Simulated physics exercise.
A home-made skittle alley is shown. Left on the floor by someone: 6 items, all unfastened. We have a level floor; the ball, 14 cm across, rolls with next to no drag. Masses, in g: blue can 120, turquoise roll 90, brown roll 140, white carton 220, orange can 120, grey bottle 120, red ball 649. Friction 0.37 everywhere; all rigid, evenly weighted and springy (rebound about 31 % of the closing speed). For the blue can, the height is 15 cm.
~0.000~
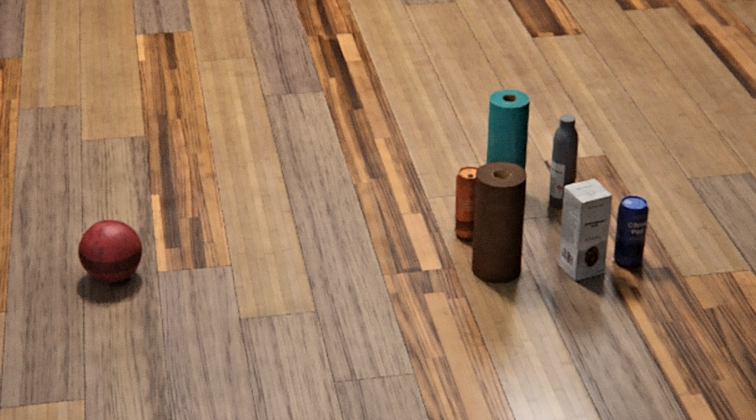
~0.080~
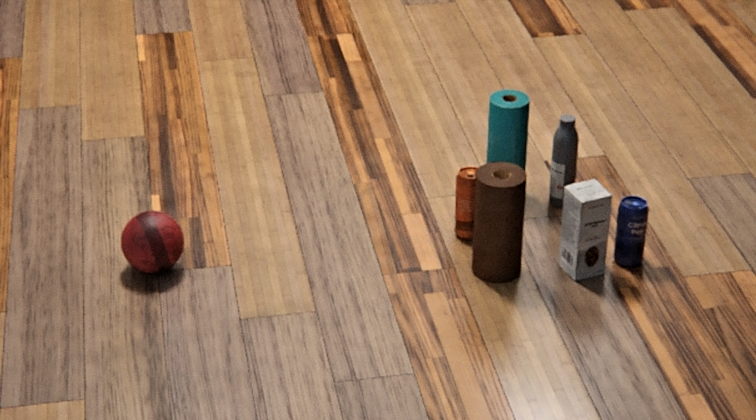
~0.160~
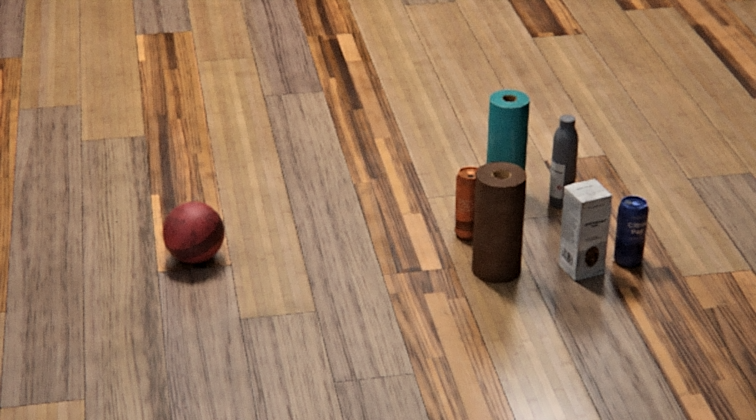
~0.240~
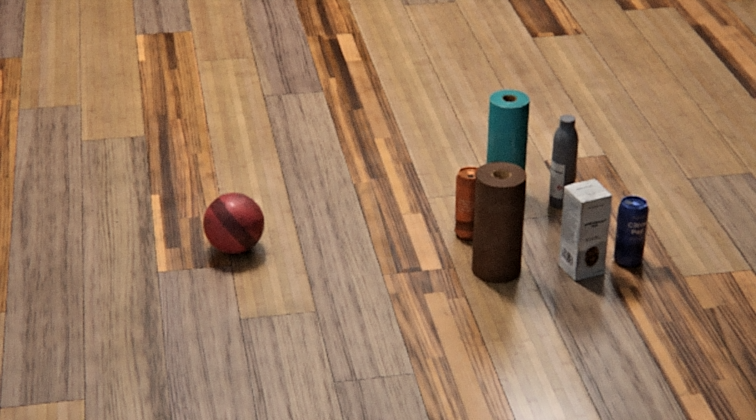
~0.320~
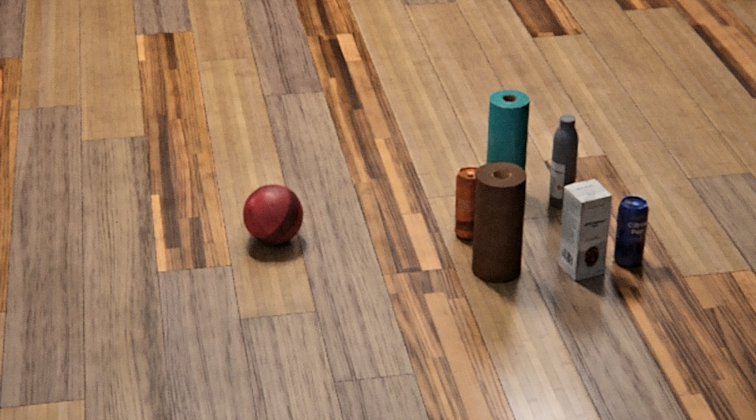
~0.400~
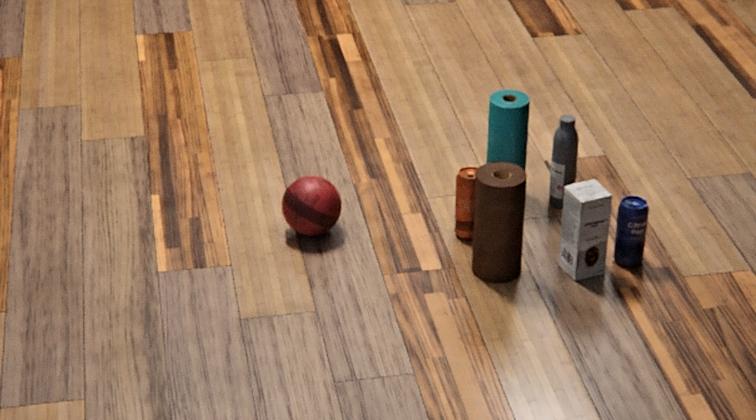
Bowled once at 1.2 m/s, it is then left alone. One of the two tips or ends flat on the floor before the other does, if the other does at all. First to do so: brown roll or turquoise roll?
The latter.
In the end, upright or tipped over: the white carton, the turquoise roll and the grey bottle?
Final state - white carton: Remains on its base; turquoise roll: Goes over; grey bottle: Goes over.
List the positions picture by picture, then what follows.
The first picture shows ball 0 cm along; red ball (110, 251); brown roll (499, 223); turquoise roll (507, 148).
The second picture shows ball 9 cm along; red ball (153, 242); orange can (469, 204).
The third picture shows ball 19 cm along; red ball (194, 232); blue can (631, 232).
The fourth picture shows ball 28 cm along; red ball (234, 223); orange can (469, 204).
The fifth picture shows ball 37 cm along; red ball (273, 214); blue can (631, 232).
The sixth picture shows ball 47 cm along; red ball (312, 206); brown roll (499, 223); turquoise roll (507, 149).
Around 0.80 s, ball 91 cm along; red ball near (486, 165); turquoise roll at 7° to upright near (535, 144); grey bottle at 6° to upright.
Around 1.20 s, ball 125 cm along; red ball near (596, 127); turquoise roll on its side near (645, 163); grey bottle at 71° to upright.
Around 1.70 s, ball 167 cm along; red ball near (717, 84); turquoise roll on its side near (656, 167); grey bottle on its side.
Around 2.50 s, turquoise roll on its side near (657, 168); grey bottle on its side.
Finally (3.0 s), on their side or leaning hard on the floor, turquoise roll and grey bottle; the other 4 still in place (within 8 cm). Final places as that camera would see them, brown roll near (499, 223), turquoise roll near (657, 168). Brown roll was never lost; turquoise roll went at 1.06 s.
